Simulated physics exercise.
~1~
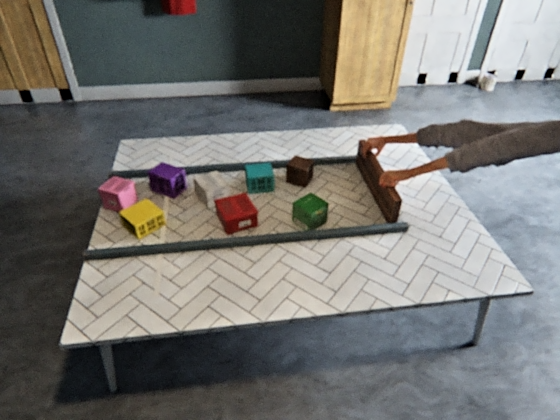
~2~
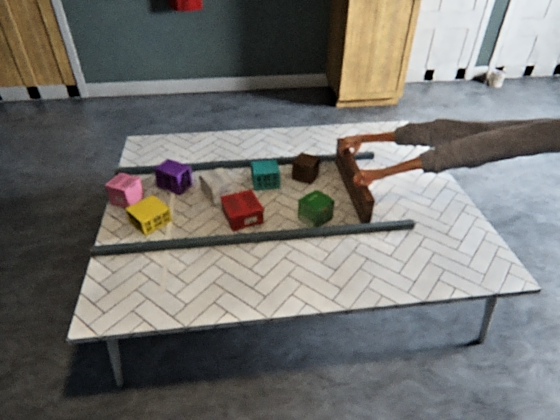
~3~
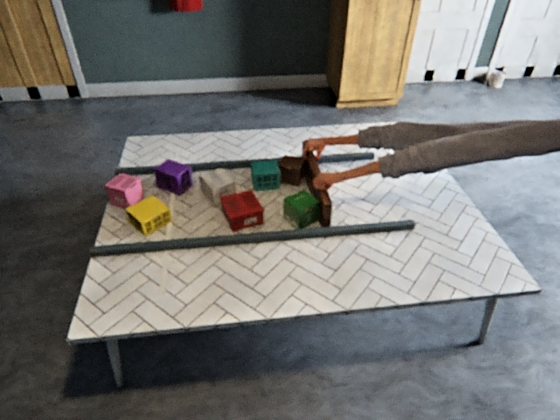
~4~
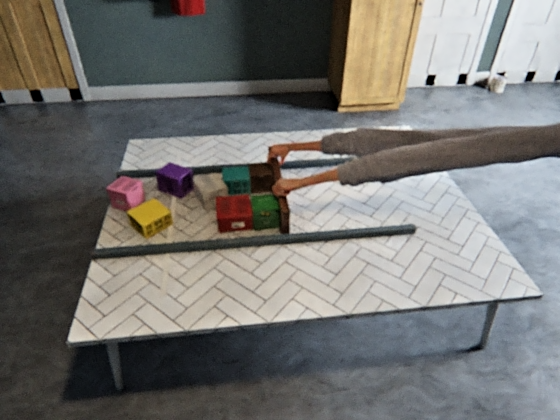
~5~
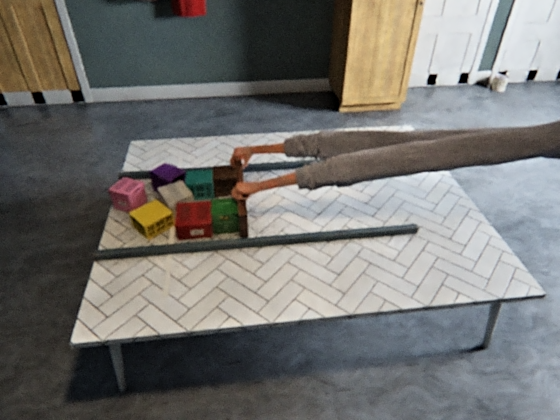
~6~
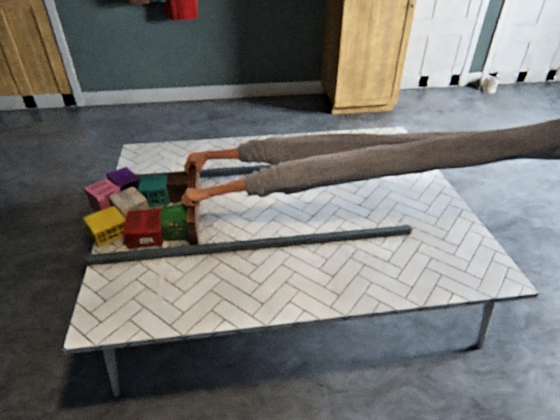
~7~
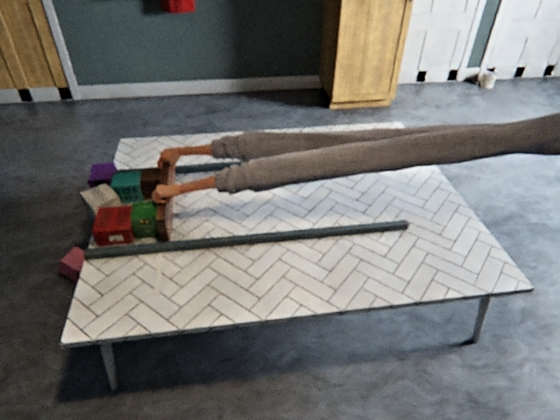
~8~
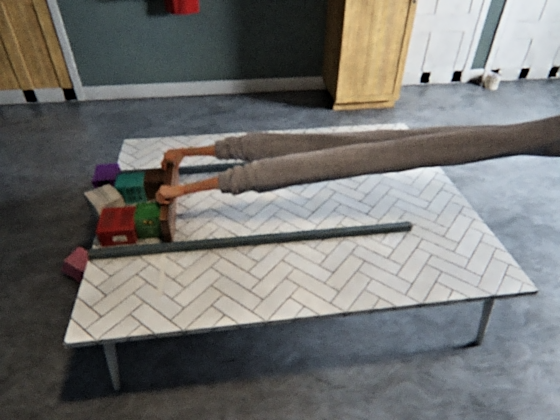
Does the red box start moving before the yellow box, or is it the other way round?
The red box starts moving first, pushed left along with the green one, while the yellow box stays put until the bunched boxes reach it.
